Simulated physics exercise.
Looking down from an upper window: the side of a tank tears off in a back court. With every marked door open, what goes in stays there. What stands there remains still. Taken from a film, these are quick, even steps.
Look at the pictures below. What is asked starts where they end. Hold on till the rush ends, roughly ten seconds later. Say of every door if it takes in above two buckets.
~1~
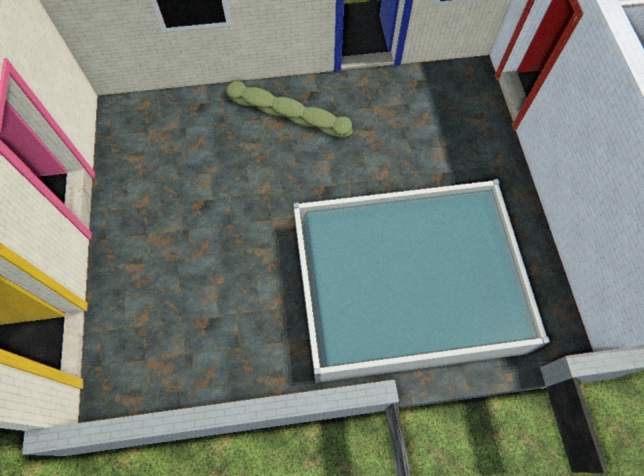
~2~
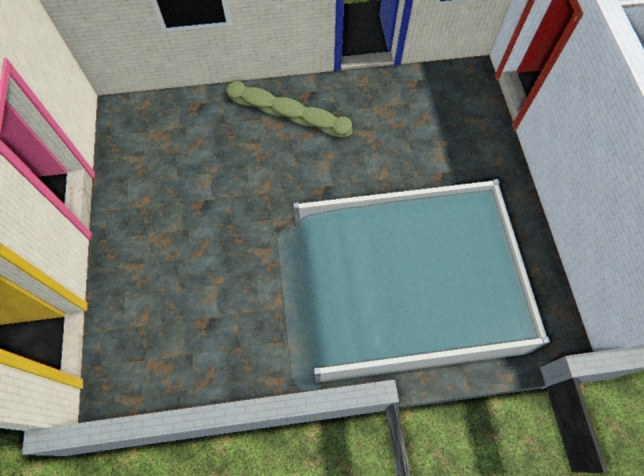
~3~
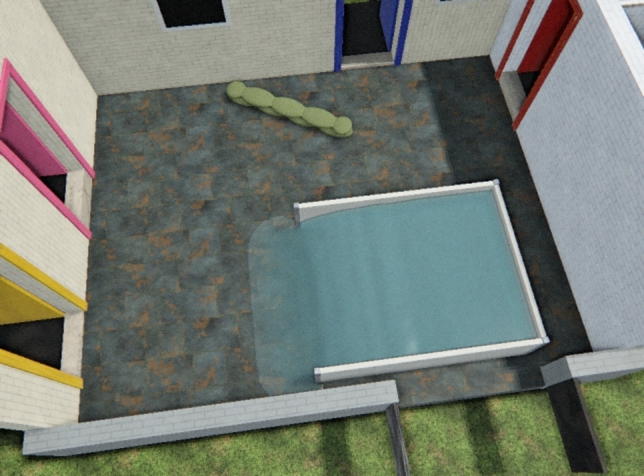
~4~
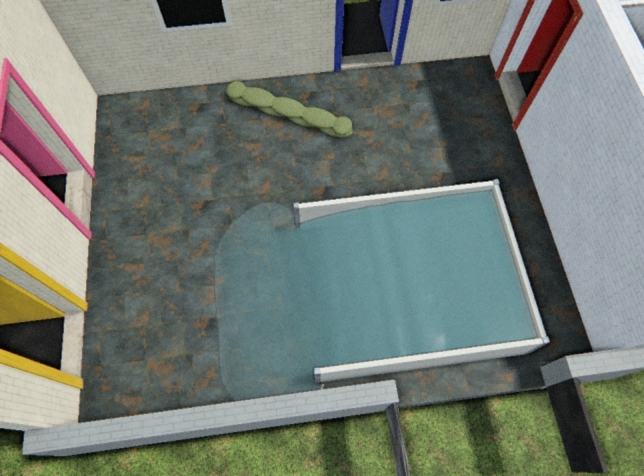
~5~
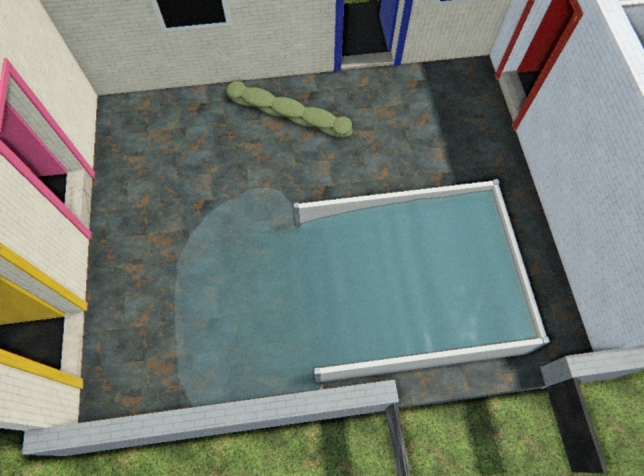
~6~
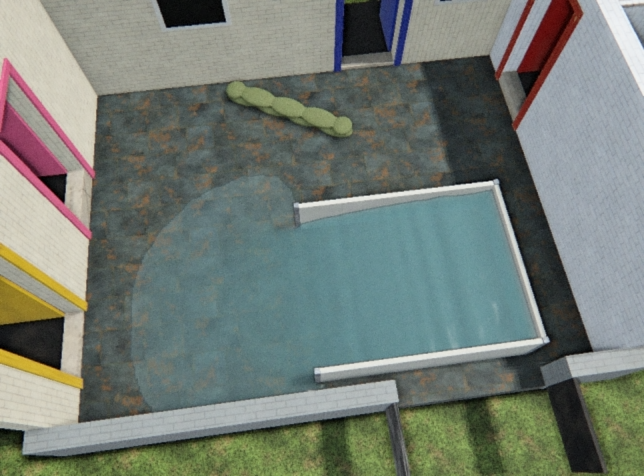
In the end the pink door never tops two buckets, the blue door never tops two buckets, the red door never tops two buckets, the yellow door tops two buckets.
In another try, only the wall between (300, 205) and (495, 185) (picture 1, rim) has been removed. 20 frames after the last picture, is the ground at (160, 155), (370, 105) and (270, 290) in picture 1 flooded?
Submerged, submerged, untouched.
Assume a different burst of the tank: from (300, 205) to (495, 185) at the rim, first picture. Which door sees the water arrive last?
It would be the door marked yellow.
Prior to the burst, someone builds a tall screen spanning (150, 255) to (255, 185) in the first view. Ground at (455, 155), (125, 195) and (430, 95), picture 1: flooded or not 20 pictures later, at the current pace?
Results in sequence: Bone-dry / swamped / bone-dry.
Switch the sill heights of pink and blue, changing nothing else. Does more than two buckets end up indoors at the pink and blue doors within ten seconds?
Pink: Above the mark; blue: Below the mark.
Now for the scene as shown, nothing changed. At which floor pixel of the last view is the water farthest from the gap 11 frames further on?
The wet point farthest out is around (98, 102).
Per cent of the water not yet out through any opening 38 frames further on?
Around 76 in a hundred.
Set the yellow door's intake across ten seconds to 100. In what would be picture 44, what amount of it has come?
I'd put it at 90 percent.
A moment on, water covers 40 % of the floor; the pink door wet at the sill, nothing in, the blue door not reached, the red door not reached, the yellow door over two buckets in.
Next, water covers 45 % of the floor; the pink door wet at the sill, nothing in, the blue door not reached, the red door not reached, the yellow door far over two buckets in.
Then, water covers 45 % of the floor; the pink door wet at the sill, nothing in, the blue door not reached, the red door not reached, the yellow door far over two buckets in.
Later, water covers 75 % of the floor; the pink door wet at the sill, nothing in, the blue door wet at the sill, nothing in, the red door not reached, the yellow door far over two buckets in.
In the end, water covers 90 % of the floor; the pink door wet at the sill, nothing in, the blue door wet at the sill, nothing in, the red door wet at the sill, nothing in, the yellow door far over two buckets in.
